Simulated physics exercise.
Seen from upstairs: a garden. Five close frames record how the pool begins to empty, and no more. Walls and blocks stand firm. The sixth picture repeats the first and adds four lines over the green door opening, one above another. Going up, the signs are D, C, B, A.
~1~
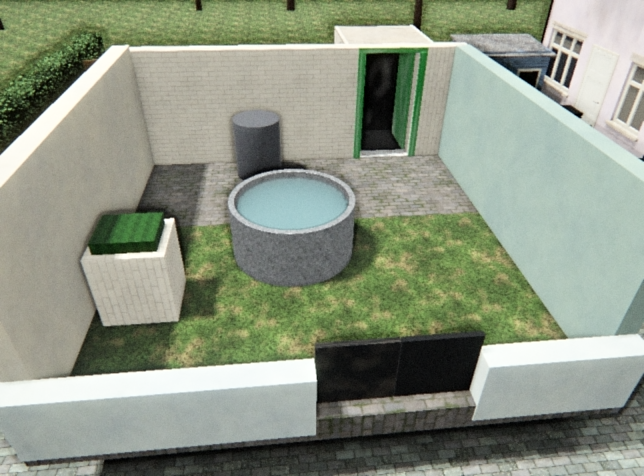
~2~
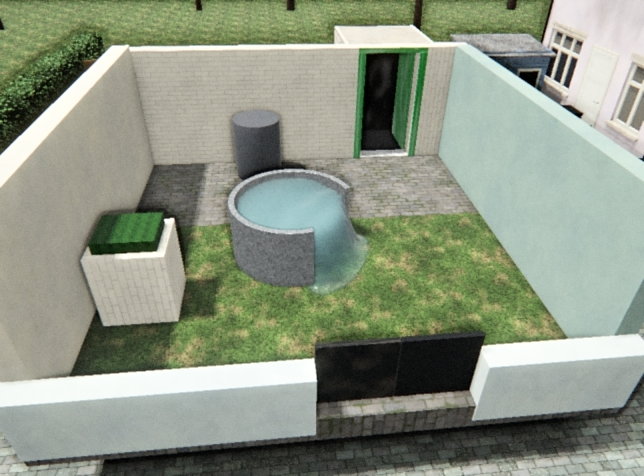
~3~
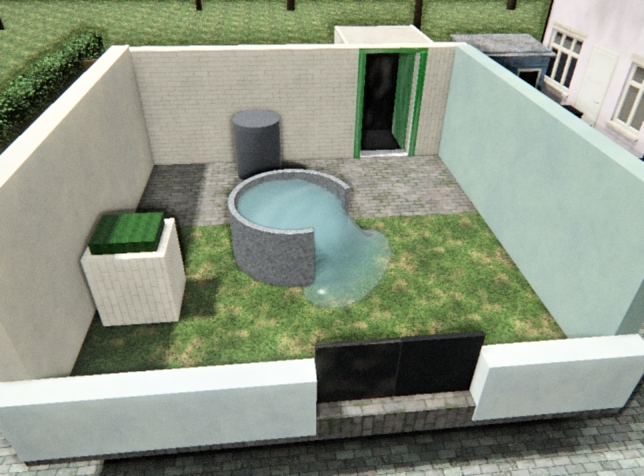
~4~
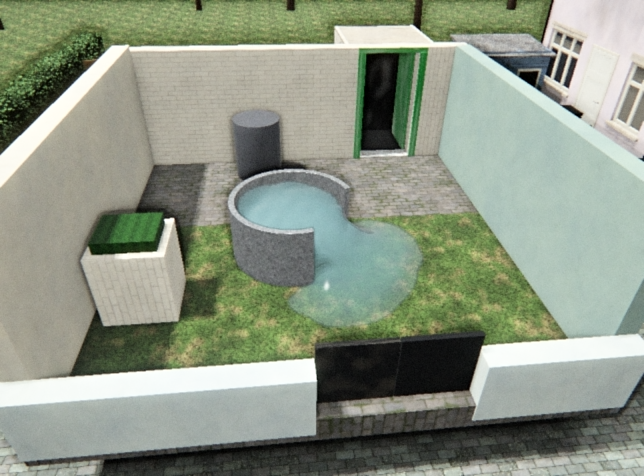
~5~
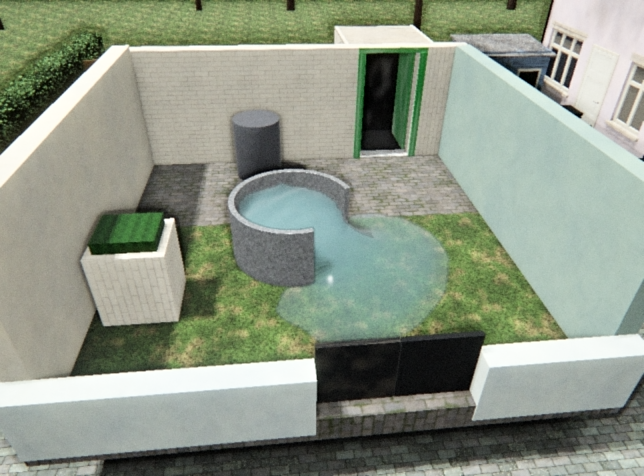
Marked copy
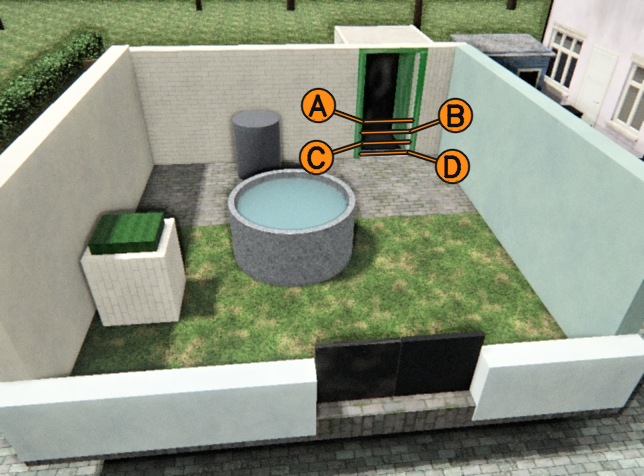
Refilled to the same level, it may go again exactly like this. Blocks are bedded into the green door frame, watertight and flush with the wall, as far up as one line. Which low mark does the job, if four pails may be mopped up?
D.
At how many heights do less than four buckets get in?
All of them.
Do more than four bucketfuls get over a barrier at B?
No, not at all.
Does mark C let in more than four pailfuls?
No.
In orange, A at (387, 121); B at (386, 132); C at (385, 142); D at (384, 153); from the bottom up D, C, B, A.
With A, nothing gets over.
With B, nothing gets over.
With C, nothing gets over.
With D, a splash gets over, under a bucket.
